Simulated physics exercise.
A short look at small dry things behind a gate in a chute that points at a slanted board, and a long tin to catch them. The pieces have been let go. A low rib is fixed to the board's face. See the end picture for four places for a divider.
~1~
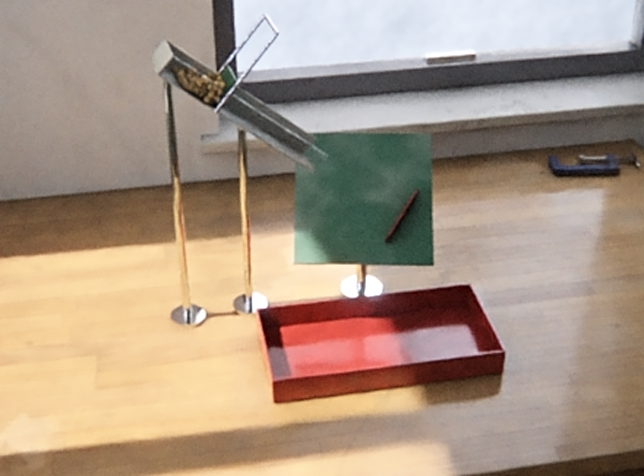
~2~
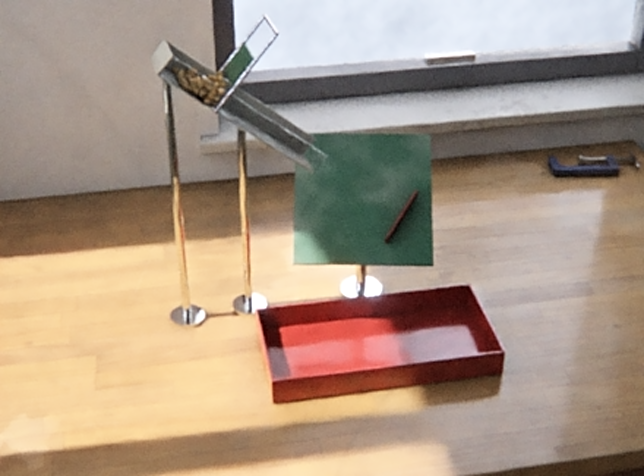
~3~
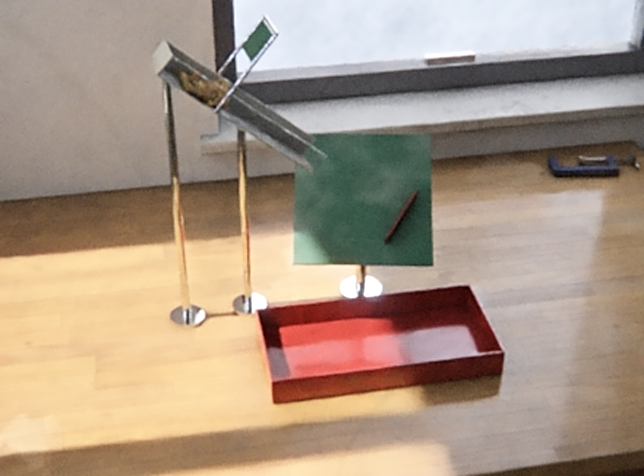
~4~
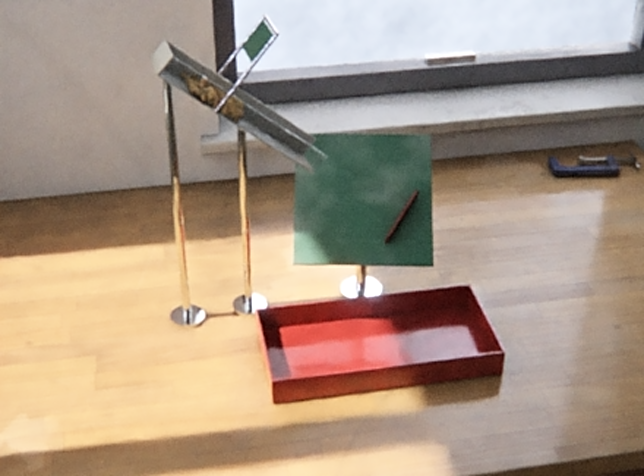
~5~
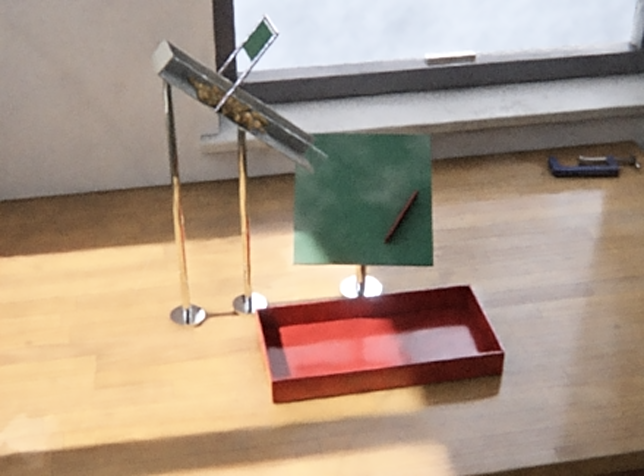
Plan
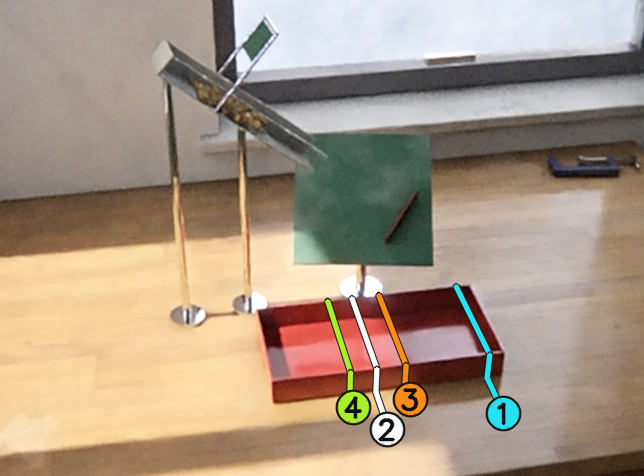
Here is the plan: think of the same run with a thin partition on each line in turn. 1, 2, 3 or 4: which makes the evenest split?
I would pick line 2.
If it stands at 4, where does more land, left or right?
Right.
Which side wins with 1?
The left side.
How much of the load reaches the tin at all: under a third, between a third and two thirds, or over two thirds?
About that: Over two thirds.
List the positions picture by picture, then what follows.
In the first frame, load behind the gate at (204, 85), dried chickpeas; lip of the chute at (308, 163), sloping fairly steeply.
In the second frame, middle of the board at (363, 197), tilted fairly steeply; middle of its low edge at (363, 265); of its high edge at (363, 133).
In the third frame, front corners of the tin at (272, 381) and (505, 351), empty; front of the load at (224, 96).
In the fourth frame, middle of the load at (216, 95); its front at (240, 111), about a quarter of the way to the lip; rib from (417, 190) to (387, 238).
In the fifth frame, middle of the load at (230, 102); its front at (263, 121), about half of the way to the lip.
On the marked copy, line 1 crosses the front rim at (489, 353); line 2 crosses the front rim at (376, 367); line 3 crosses the front rim at (405, 364); line 4 crosses the front rim at (350, 371).
For line 1, of what is caught, all on the left of the divider, none on the right.
For line 2, of what is caught, about half on the left of the divider, about half on the right.
For line 3, of what is caught, nearly all on the left of the divider, a small part on the right.
For line 4, of what is caught, a stray few on the left of the divider, nearly all on the right.
